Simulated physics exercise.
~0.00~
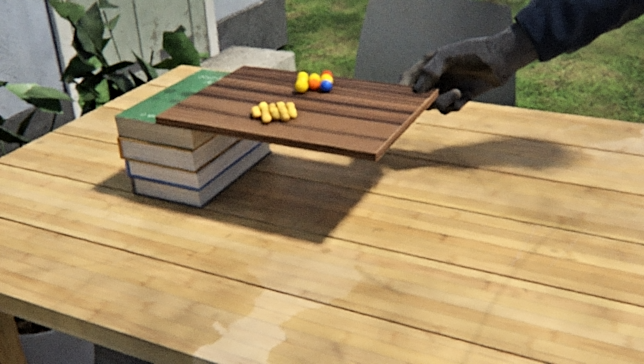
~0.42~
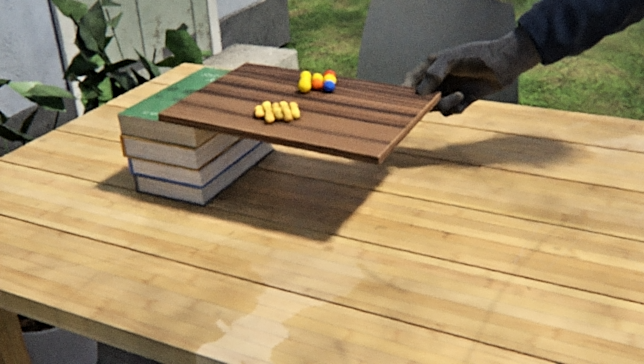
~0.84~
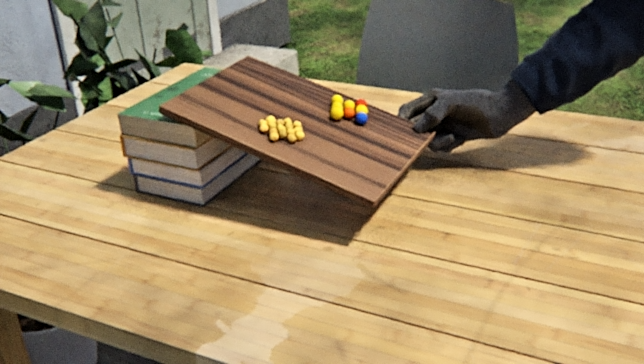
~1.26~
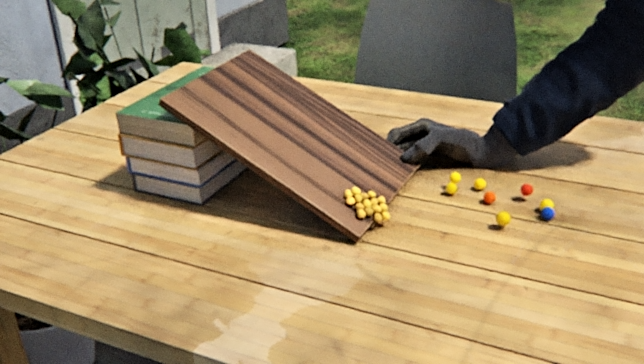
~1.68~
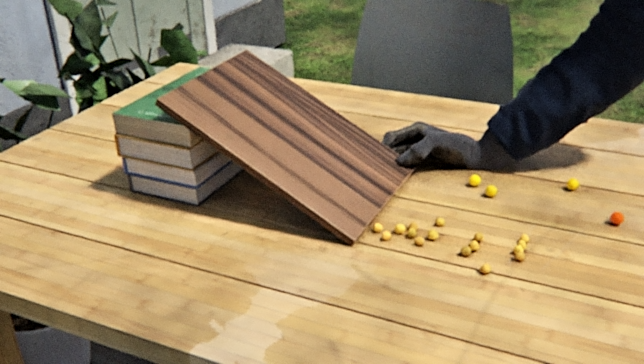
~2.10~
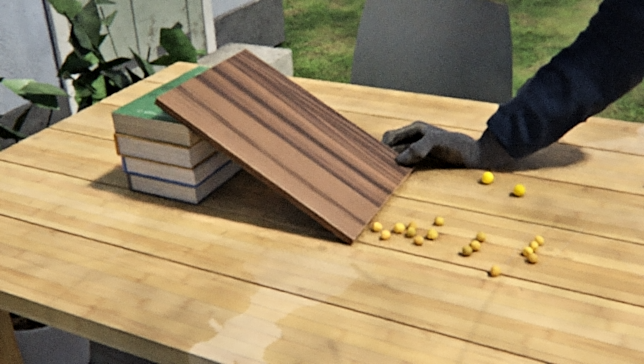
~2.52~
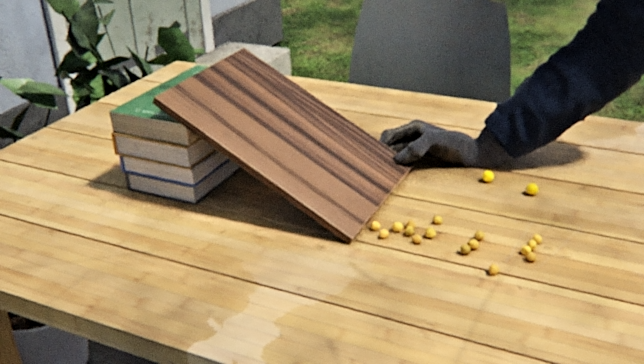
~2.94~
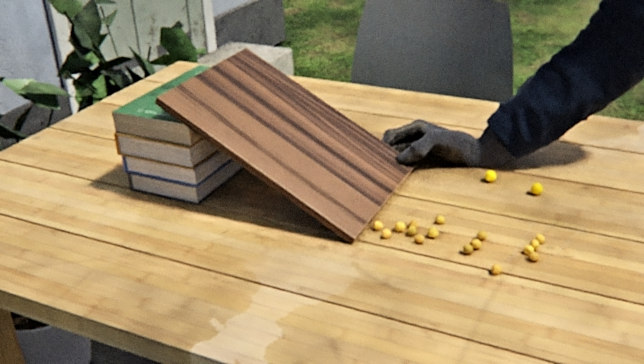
A gloved hand lowering a board propped on books, bright balls rolling far across the table, yellowish lumps settling near its foot.
